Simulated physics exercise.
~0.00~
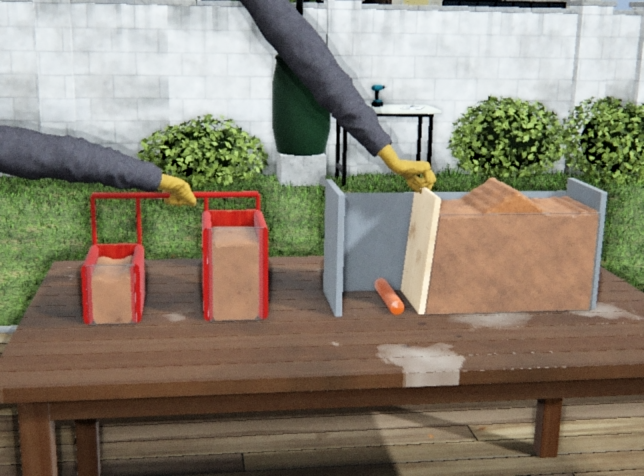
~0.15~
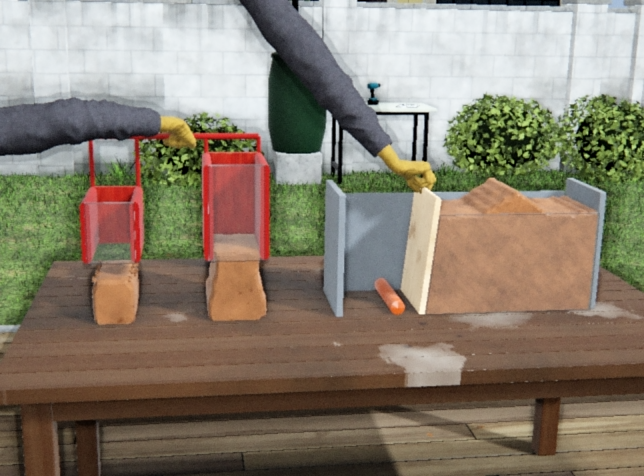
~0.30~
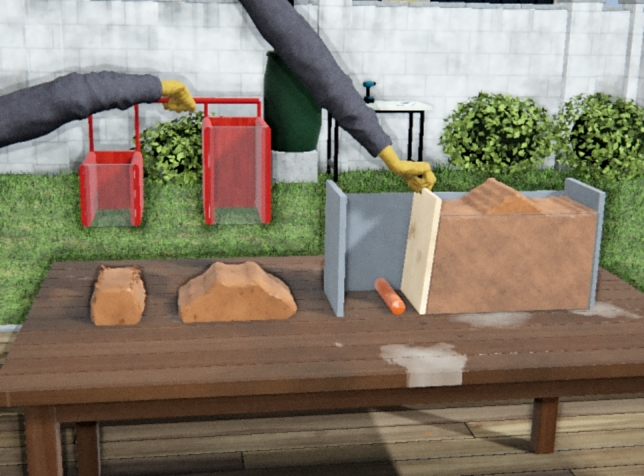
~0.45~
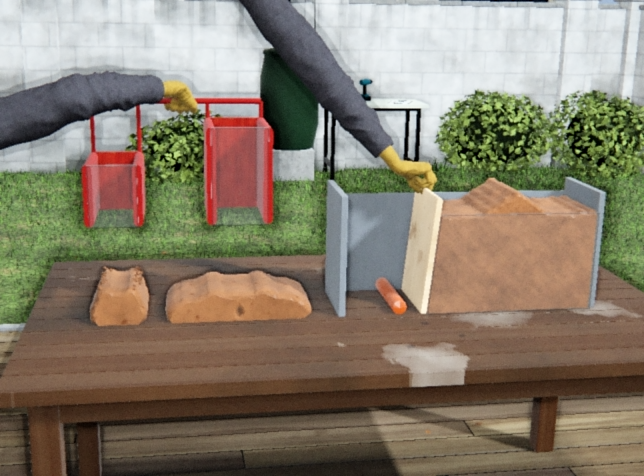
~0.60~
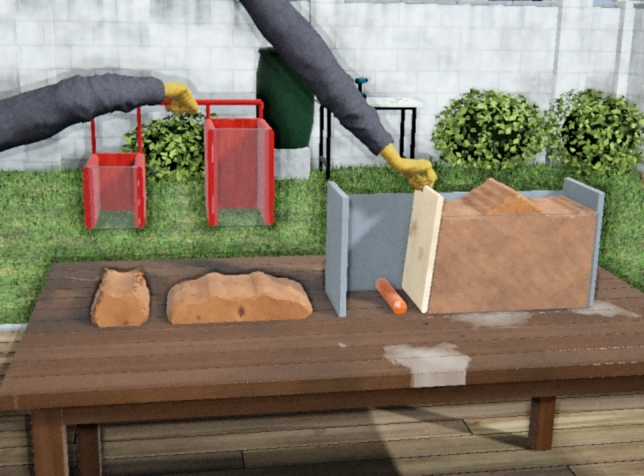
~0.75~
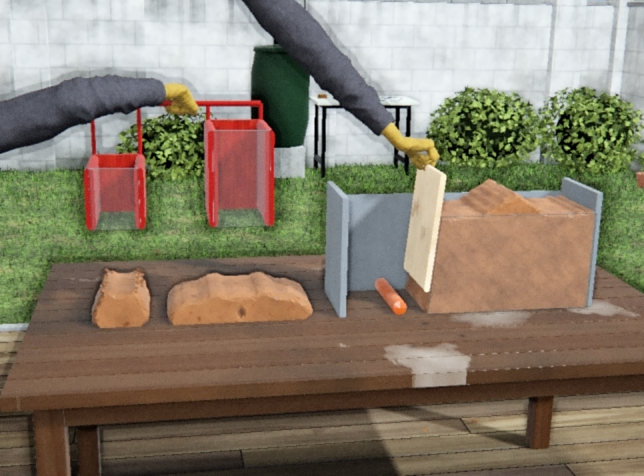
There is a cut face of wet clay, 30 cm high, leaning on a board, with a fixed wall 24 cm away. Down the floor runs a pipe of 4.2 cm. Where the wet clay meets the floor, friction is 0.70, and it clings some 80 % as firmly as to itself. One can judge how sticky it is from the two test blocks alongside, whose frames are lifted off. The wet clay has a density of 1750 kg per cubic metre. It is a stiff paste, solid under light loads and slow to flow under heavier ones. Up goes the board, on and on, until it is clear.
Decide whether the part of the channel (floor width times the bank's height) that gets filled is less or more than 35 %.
I'd put the result higher than 35 %.
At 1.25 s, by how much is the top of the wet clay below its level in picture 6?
Around 5.5 cm.
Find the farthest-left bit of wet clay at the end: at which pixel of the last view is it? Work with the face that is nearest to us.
Position: Approx. (348, 305).
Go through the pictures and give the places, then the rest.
In the first picture, top of the board at (439, 214), not yet moved; highest point of the wet clay at (520, 195); test blocks 14 cm, 23 cm high (left to right).
In the second picture, top of the board at (440, 214), not yet moved; highest point of the wet clay at (520, 195); test blocks 13 cm, 20 cm high (left to right).
In the third picture, top of the board at (440, 215), not yet moved; highest point of the wet clay at (519, 196); test blocks 11 cm, 12 cm high (left to right).
In the fourth picture, top of the board at (441, 215), not yet moved; highest point of the wet clay at (520, 196); test blocks 11 cm, 9.0 cm high (left to right).
In the fifth picture, top of the board at (442, 212), moved 9 mm; highest point of the wet clay at (520, 196); test blocks 11 cm, 9.0 cm high (left to right).
In the sixth picture, top of the board at (445, 191), moved 7.5 cm; highest point of the wet clay at (518, 197); test blocks 11 cm, 9.0 cm high (left to right).
By 0.98 s, the fallen stuff reaches 23 % of the way across, with nothing on top of the pipe; the channel is 8 % full.
By 1.25 s, the fallen stuff reaches 59 % of the way across, with 9.4 cm on top of the pipe; the channel is 25 % full.
By 1.51 s, the fallen stuff reaches 98 % of the way across, with 11 cm on top of the pipe; the channel is 39 % full.
By 1.78 s, the fallen stuff reaches 98 % of the way across, with 11 cm on top of the pipe; the channel is 40 % full.
By 1.82 s, at the end, the fallen stuff reaches 98 % of the way across, with 11 cm on top of the pipe; the channel is 40 % full.
